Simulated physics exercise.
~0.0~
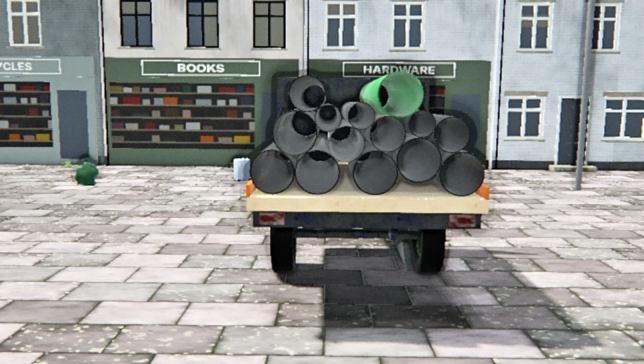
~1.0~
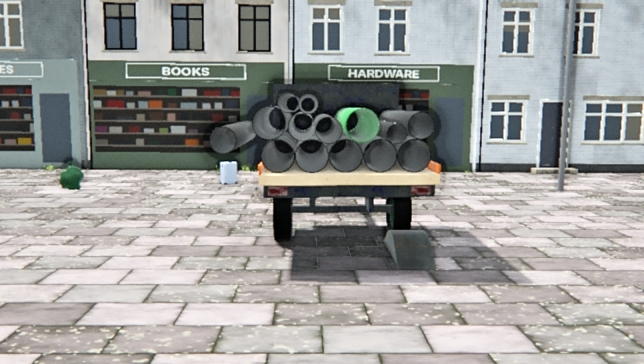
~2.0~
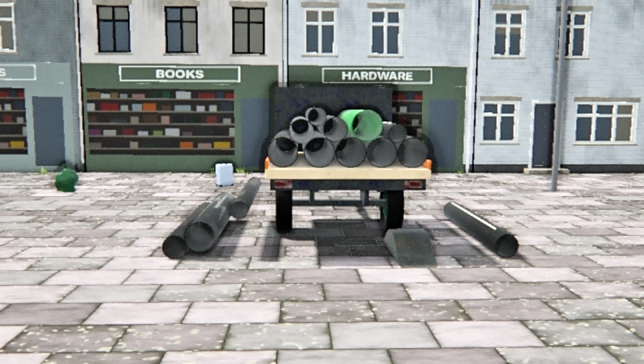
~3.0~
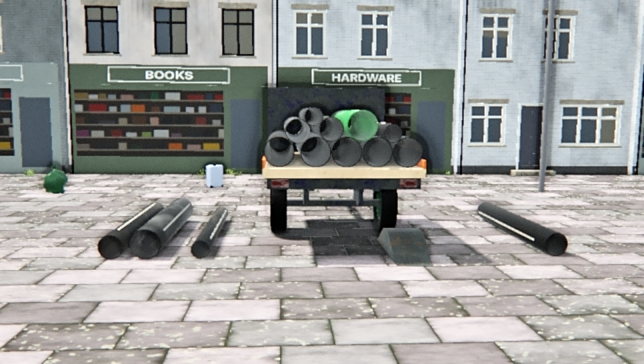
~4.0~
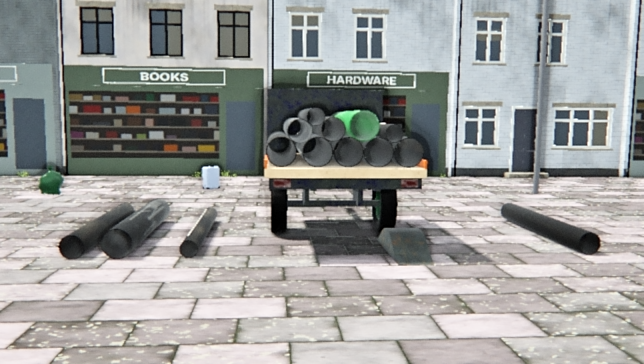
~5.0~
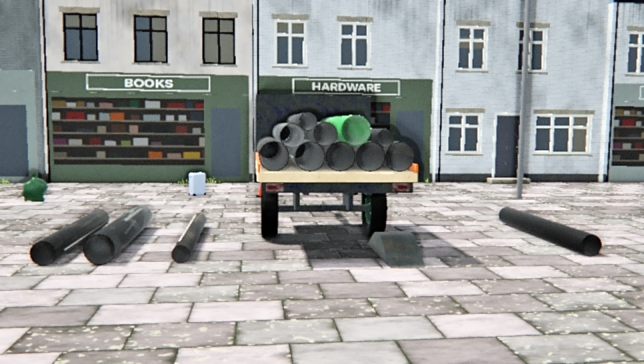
On a paved square before book and hardware shops, a flat trailer stacked with dark pipes and one green pipe jolts, and the pile collapses. Several dark pipes drop off both sides and roll outward onto the paving, while the green one settles among those still aboard.
